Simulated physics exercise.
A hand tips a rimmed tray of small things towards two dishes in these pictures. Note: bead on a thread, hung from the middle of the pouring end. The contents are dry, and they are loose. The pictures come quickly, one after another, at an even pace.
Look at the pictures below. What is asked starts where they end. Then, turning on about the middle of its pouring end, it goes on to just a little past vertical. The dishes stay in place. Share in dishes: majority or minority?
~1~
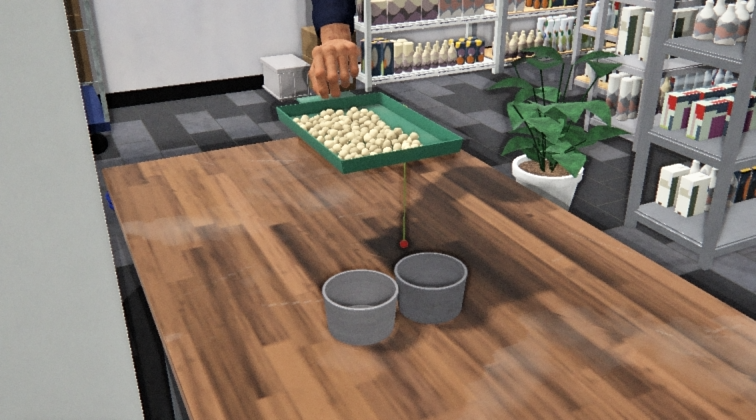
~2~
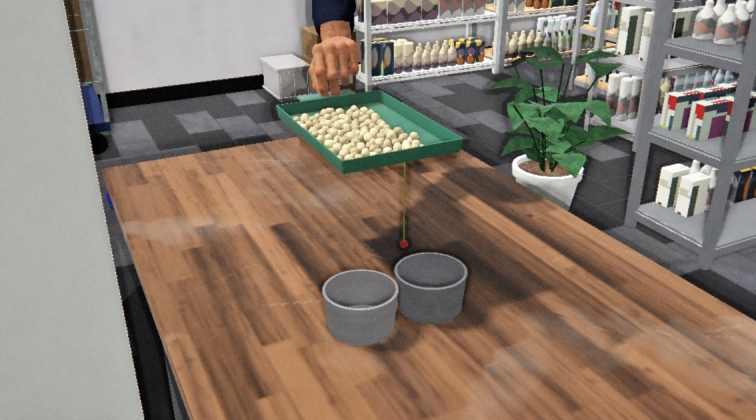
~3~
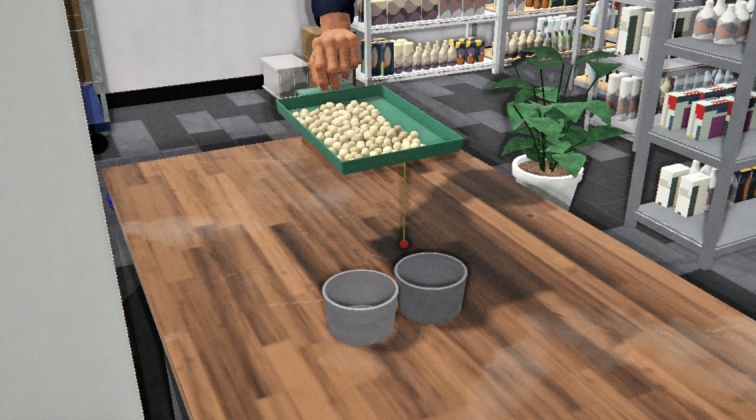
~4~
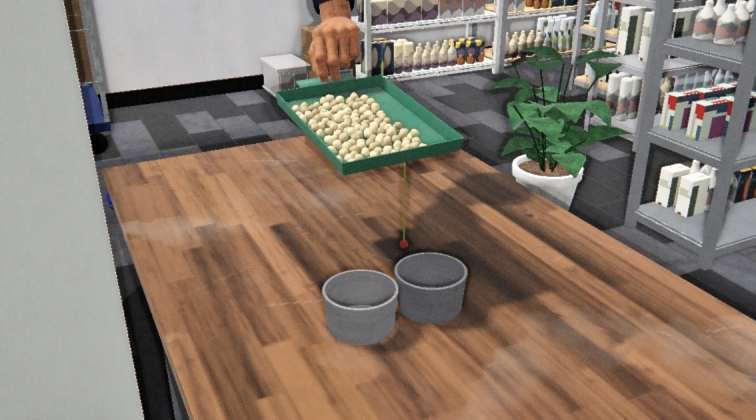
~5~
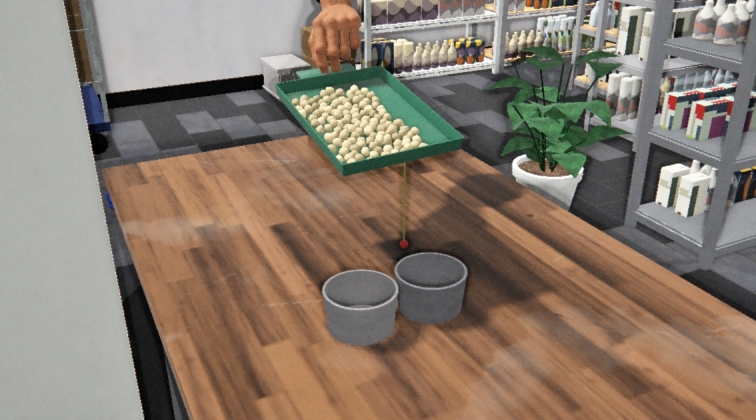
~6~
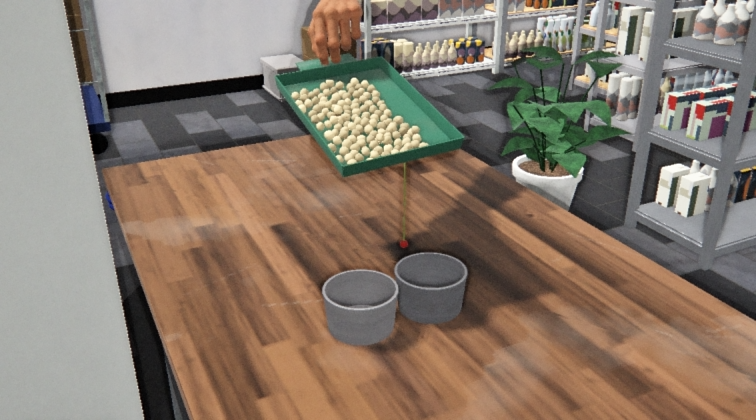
Majority.
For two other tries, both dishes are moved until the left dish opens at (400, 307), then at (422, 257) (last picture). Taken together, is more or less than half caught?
Short of half, then Short of half.
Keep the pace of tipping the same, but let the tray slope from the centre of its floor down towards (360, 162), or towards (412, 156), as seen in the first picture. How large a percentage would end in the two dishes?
You'd see roughly 60 per cent the first time and 50 per cent the second.
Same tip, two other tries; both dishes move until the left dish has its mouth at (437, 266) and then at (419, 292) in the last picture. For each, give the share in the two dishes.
Trial 1 around 10 percent, trial 2 around 40 percent.
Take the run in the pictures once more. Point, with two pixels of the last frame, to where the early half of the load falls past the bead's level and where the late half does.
The opening half passes (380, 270), the closing half (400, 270).
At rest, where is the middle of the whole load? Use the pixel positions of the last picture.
The centre settles at about (379, 316).
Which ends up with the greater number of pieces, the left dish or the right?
The fuller one is the one on the left.
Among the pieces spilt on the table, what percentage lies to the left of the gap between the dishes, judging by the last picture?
Roughly 40 %.
Soon, tray tipped steeply; nearly all on the tray; a stray few in the air.
A while on, tray tipped right over; nearly all on the tray; a stray few in the left dish; a stray few outside both.
Towards the end, tray tipped past a quarter turn; about half in the left dish; about a quarter in the right dish; about a quarter outside both.
Finally, tray tipped past a quarter turn; about half in the left dish; about a quarter in the right dish; about a quarter outside both.
